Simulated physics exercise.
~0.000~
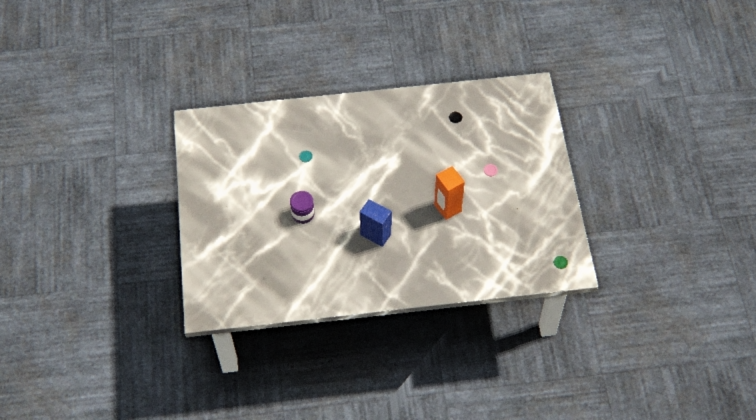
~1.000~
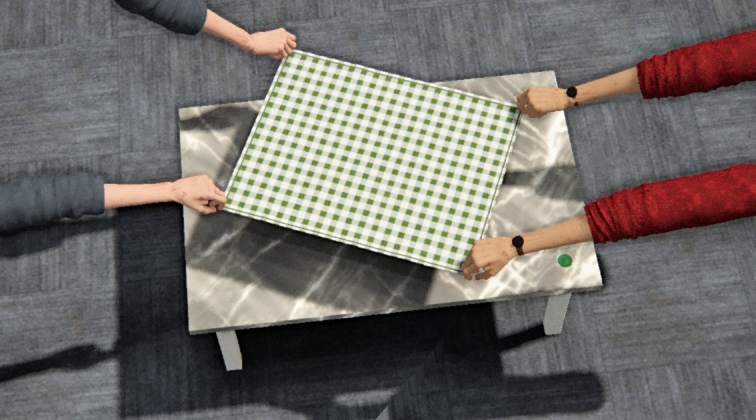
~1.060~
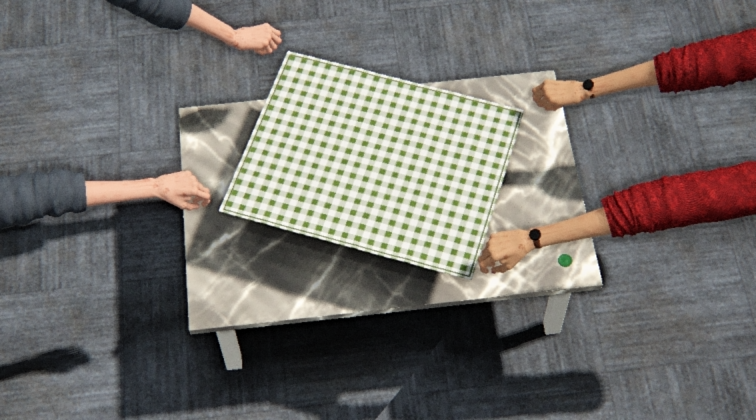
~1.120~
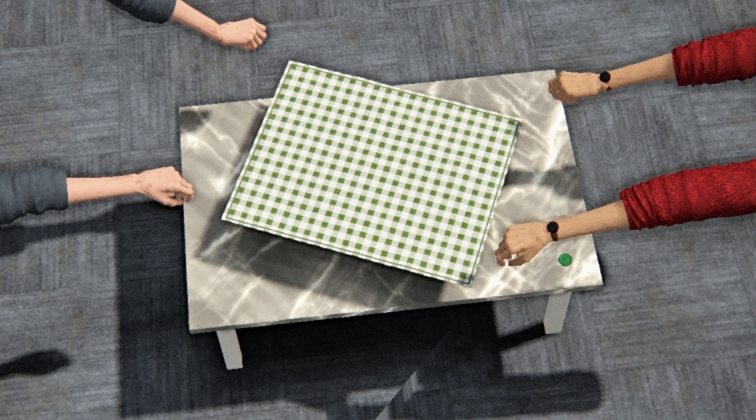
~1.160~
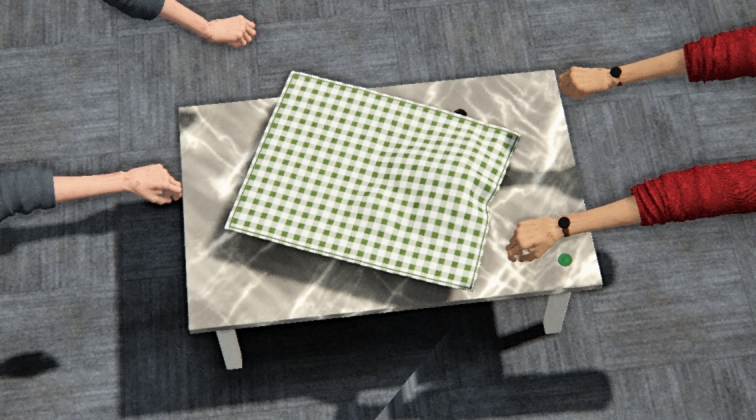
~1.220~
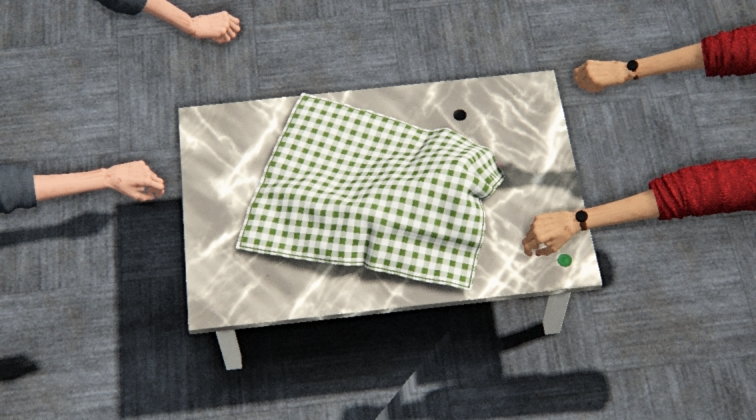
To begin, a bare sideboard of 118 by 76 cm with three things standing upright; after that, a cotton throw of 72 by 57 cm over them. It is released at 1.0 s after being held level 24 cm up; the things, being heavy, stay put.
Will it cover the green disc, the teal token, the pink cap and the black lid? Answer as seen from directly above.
In order: The green disc stays uncovered; the teal token vanishes under it; the pink cap still shows; the black lid still shows.
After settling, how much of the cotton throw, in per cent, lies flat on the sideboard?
Roughly 35 % of it.
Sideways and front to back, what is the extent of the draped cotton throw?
76 cm by 60 cm, more or less.
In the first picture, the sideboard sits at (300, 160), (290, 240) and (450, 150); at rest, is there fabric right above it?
Result, same order: Overlaid, overlaid, visible.
At 1.4 s, 40 % of it is down, spanning 75 by 60 cm, above teal token.
At 1.6 s, 35 % of it is down, spanning 79 by 60 cm, above teal token.
At 1.7 s, 35 % of it is down, spanning 76 by 60 cm, above teal token.
At 1.9 s, 35 % of it is down, spanning 76 by 60 cm, above teal token.
At 2.7 s, 35 % of it is down, spanning 76 by 60 cm, above teal token.
